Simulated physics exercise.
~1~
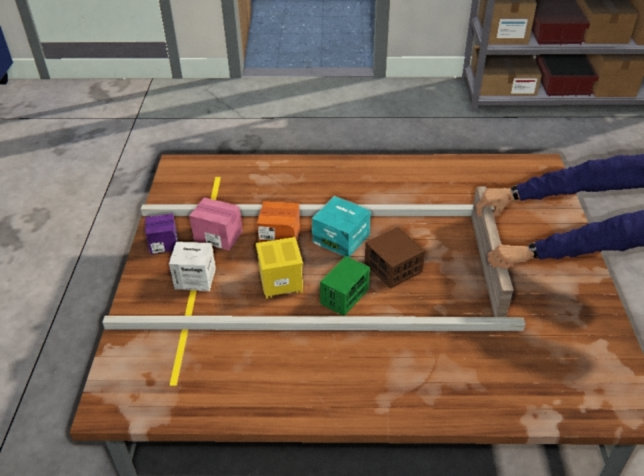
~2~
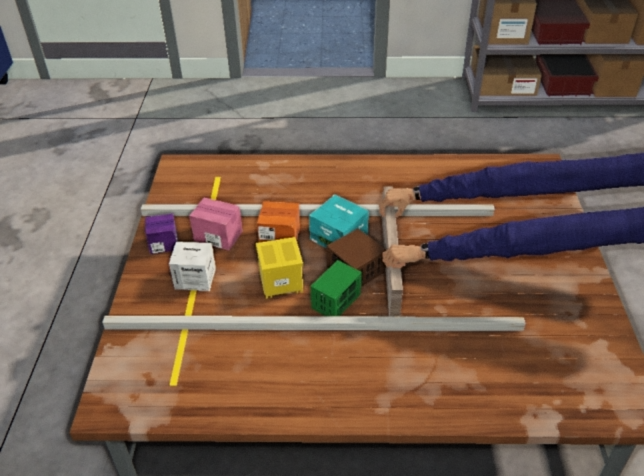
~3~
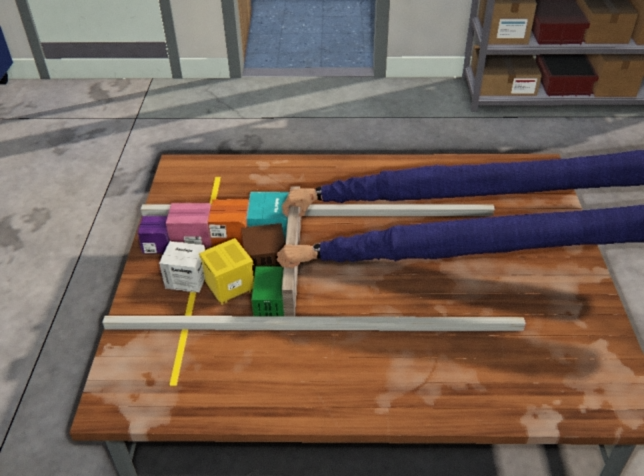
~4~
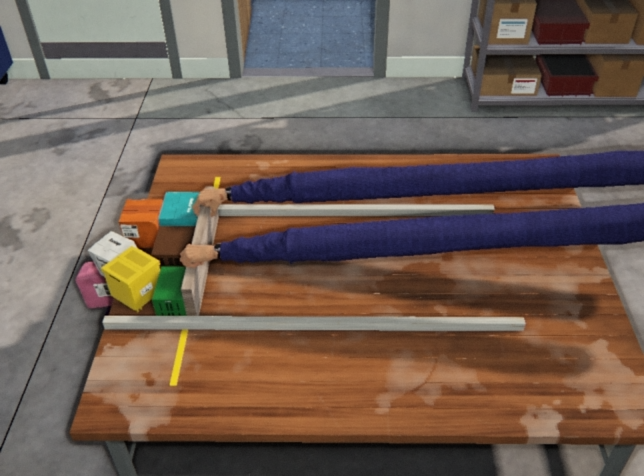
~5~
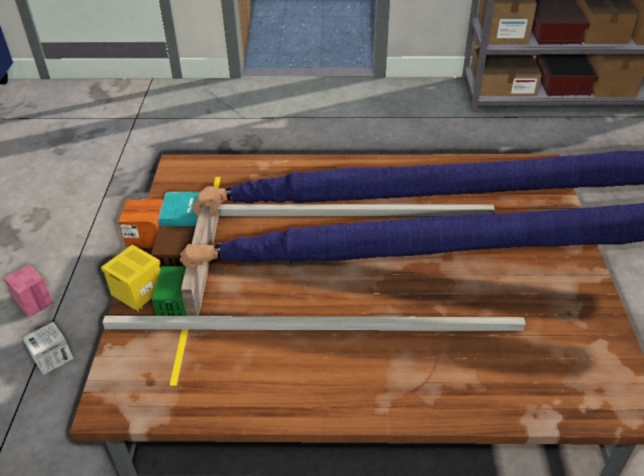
A plank held upright by two hands slid left along a wooden table between two rails, bunching the colored boxes together, until it stopped at the yellow tape line, with the purple, pink and white ones pushed off the left end.
